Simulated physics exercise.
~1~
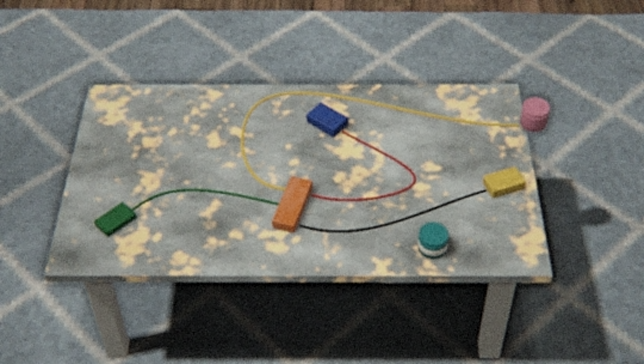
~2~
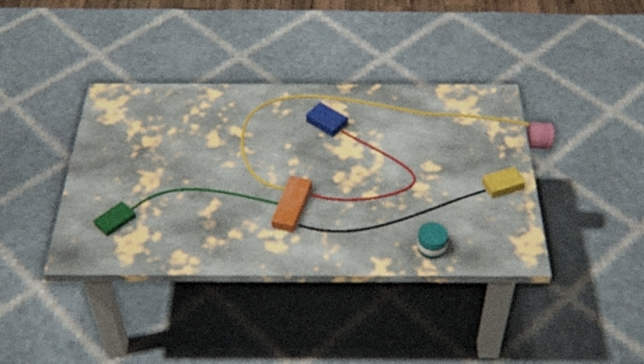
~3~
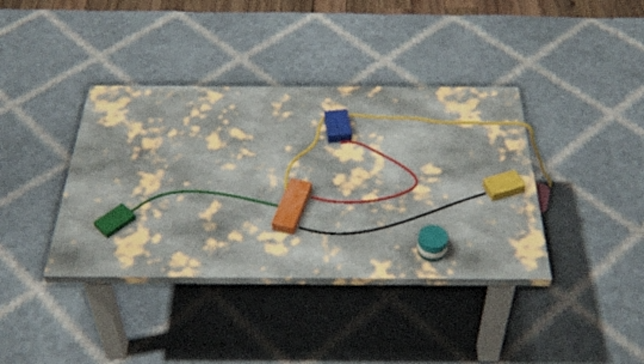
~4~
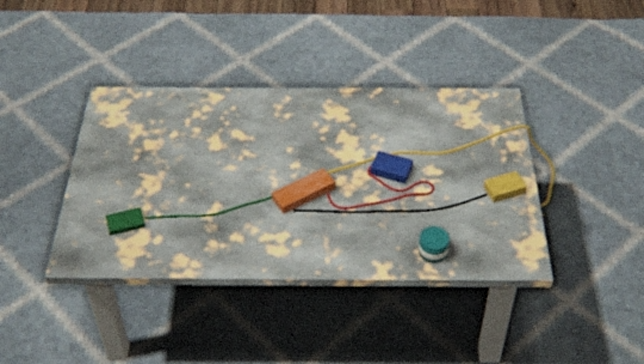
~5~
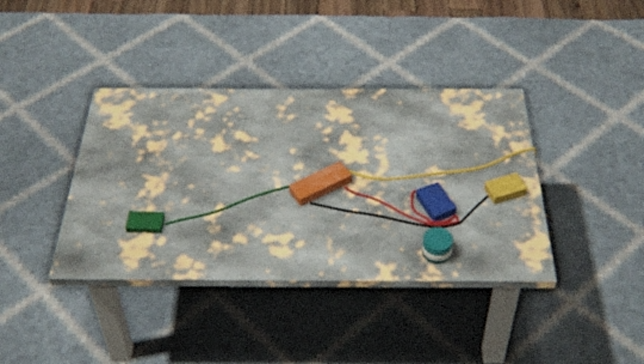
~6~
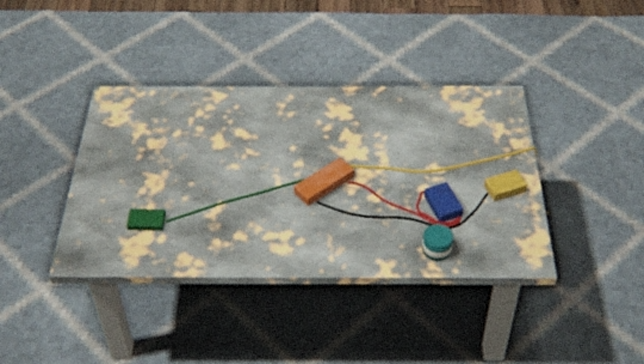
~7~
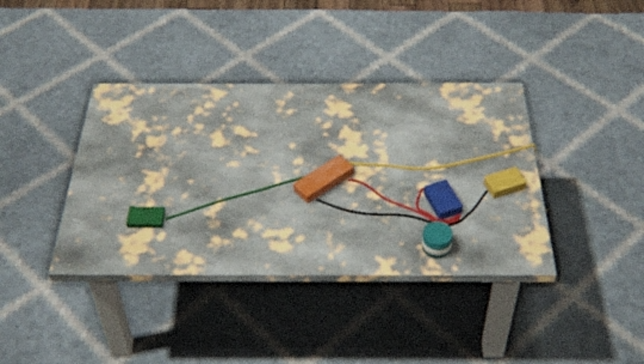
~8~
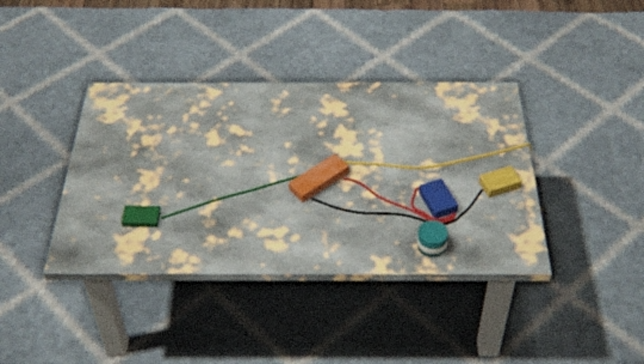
A mottled grey and cream table stands on a patterned blue-grey rug, seen from above by a slightly swaying camera. Cables link an orange power strip near the middle to a green charger at left, a blue phone, a yellow drive at right and a pink speaker just past the right edge, while a teal canister sits near the front. The speaker tips and drops out of sight, pulling its yellow cable rightward. The phone slides right and towards the canister, while the strip turns and shifts with the charger, slightly rightward. Everything settles on the table, the drive and canister unmoved, the yellow cable stretched to the right edge.
